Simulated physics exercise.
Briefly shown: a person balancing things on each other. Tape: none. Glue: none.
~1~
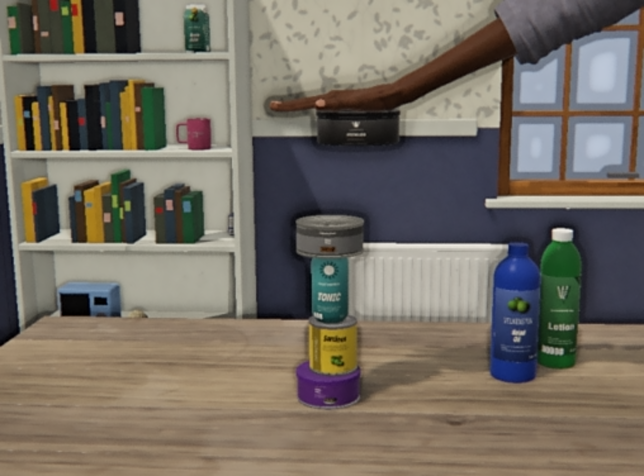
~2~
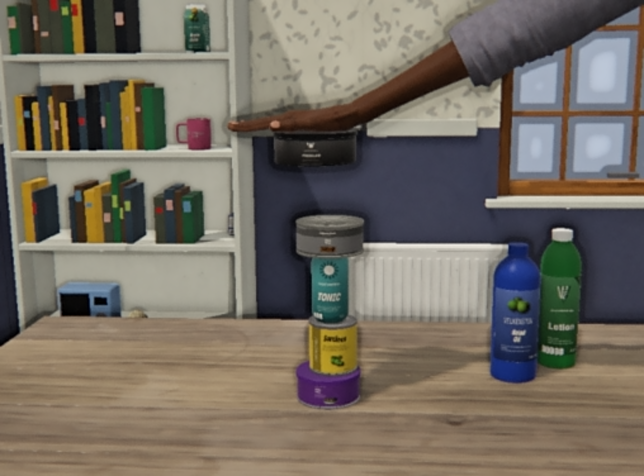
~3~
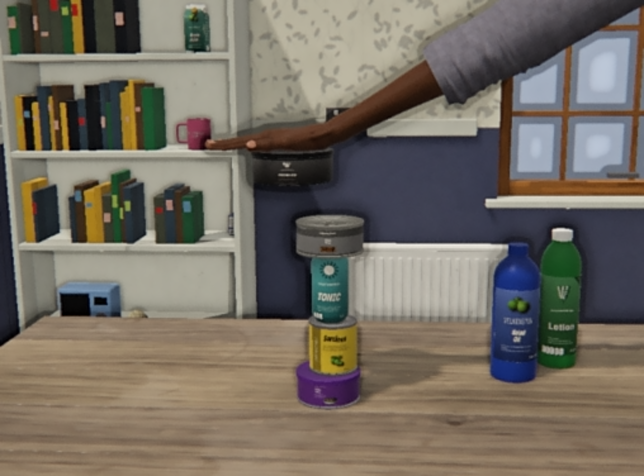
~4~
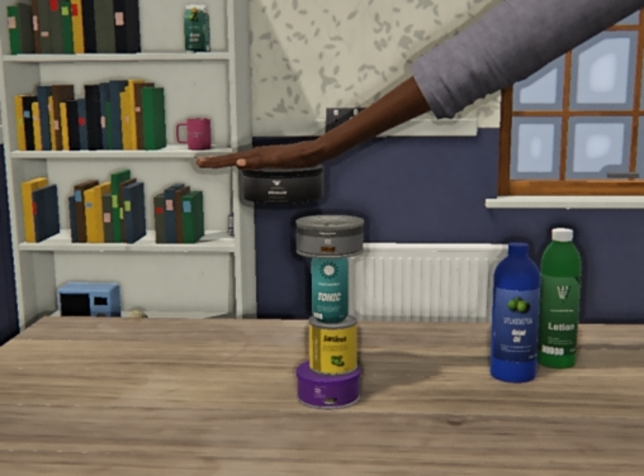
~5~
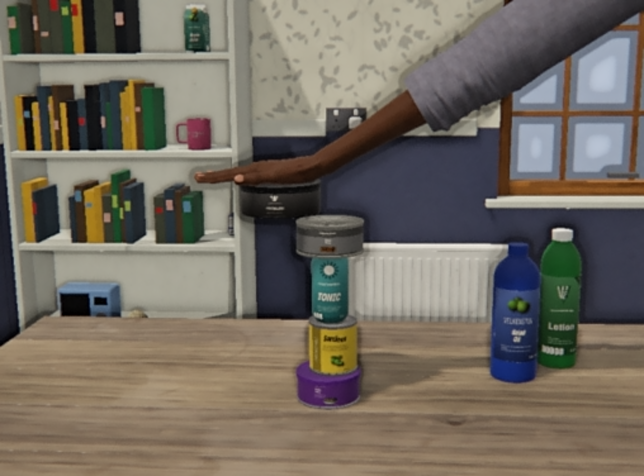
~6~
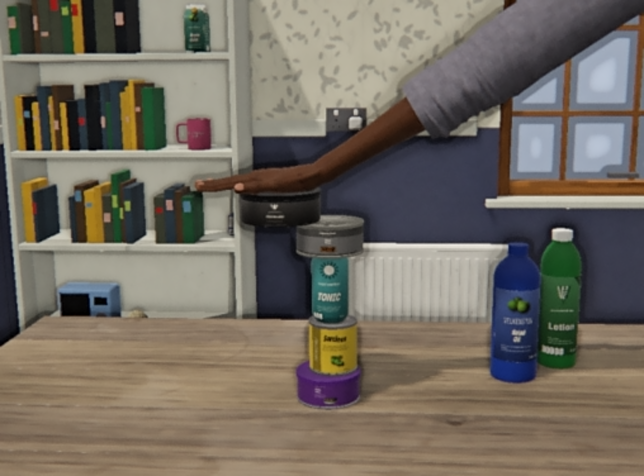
In the video, a hand above a stack of containers on a wooden table moves a black tub left and then down, bringing it beside the grey top container, while the stack and the blue and green bottles stay still.
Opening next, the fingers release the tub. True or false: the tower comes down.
True.
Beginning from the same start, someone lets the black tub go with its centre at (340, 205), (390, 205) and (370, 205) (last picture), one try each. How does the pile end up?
Result per try: First still standing, second toppled, third toppled.
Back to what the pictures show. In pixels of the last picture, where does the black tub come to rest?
Roughly at pixel (280, 351).
Then, 0.30 s on from there, black tub now fallen.
Then, 0.40 s on from there, things are still on the move.
Then, 0.60 s on from there, as before.
Then, 1.70 s on from there, nothing new.
In the end, fallen, black tub; the other 6 unmoved. At the end, from the last picture's camera, black tub near (280, 351). The pile comes apart.
